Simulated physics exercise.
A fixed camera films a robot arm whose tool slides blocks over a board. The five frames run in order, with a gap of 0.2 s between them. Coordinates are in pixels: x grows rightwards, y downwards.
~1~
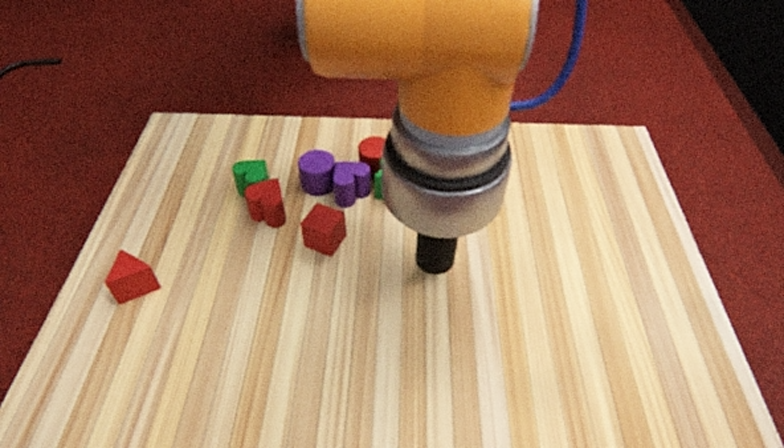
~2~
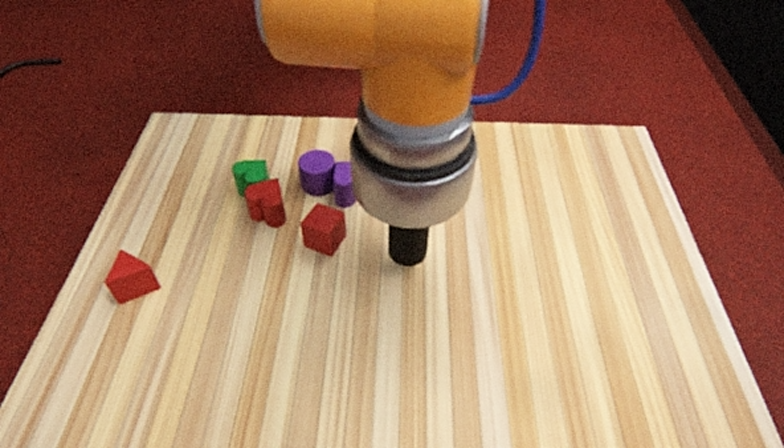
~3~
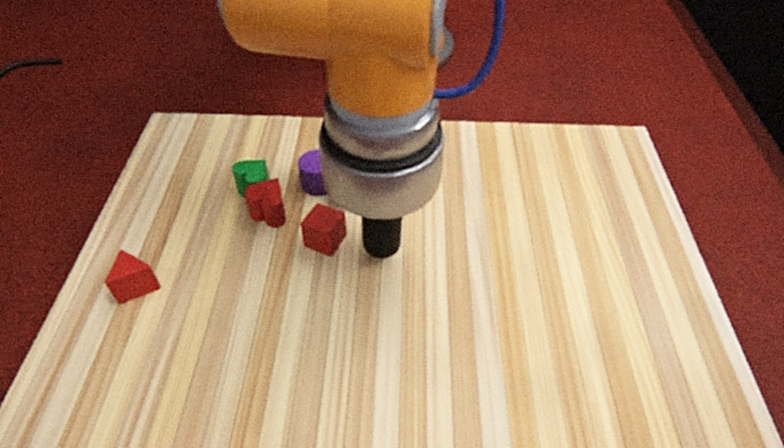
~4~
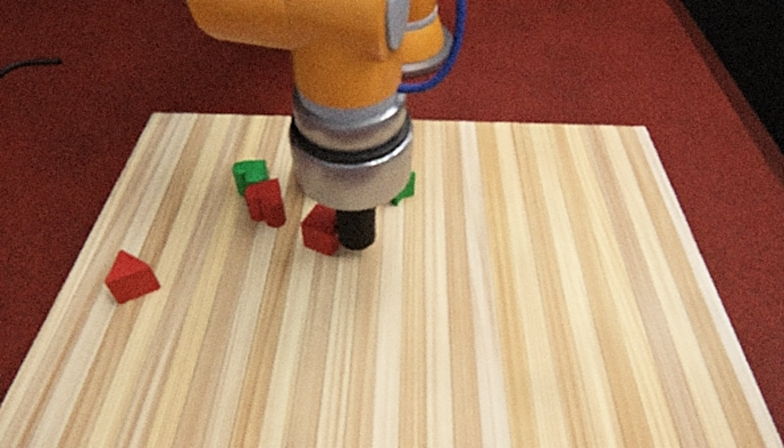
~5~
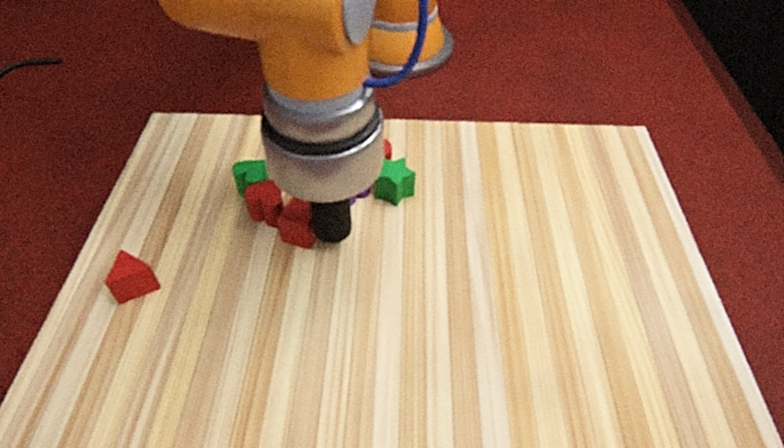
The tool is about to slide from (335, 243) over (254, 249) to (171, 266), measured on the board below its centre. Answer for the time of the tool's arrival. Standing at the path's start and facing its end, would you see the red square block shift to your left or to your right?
It moves right.
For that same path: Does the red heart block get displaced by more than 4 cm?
Yes, that is how it ends up.
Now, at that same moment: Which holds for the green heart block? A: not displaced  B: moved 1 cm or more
Letter B.
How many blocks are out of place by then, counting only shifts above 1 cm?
The push moves three or more blocks more than 1 cm.
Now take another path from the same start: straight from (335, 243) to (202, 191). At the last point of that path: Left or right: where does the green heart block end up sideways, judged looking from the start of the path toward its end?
The shift goes right.
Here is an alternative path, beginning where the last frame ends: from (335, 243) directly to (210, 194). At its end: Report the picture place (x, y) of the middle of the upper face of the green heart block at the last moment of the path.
It will likely be found at (233, 153).
What follows on the original path. One third of the way, tool (277, 232); green heart block (243, 159), turned 35° clockwise; red heart block (236, 183), turned 25° clockwise; red square block (246, 208), turned 25° clockwise.
Two thirds of the way, tool (222, 241); green heart block (243, 158), turned 40° clockwise; red heart block (222, 181), turned 75° clockwise; red square block (207, 208), turned 50° clockwise.
At the end, tool (165, 252); red triangular block still; green heart block (243, 158), turned 40° clockwise; red heart block (222, 181), turned 75° clockwise; red square block (205, 208), turned 55° clockwise.
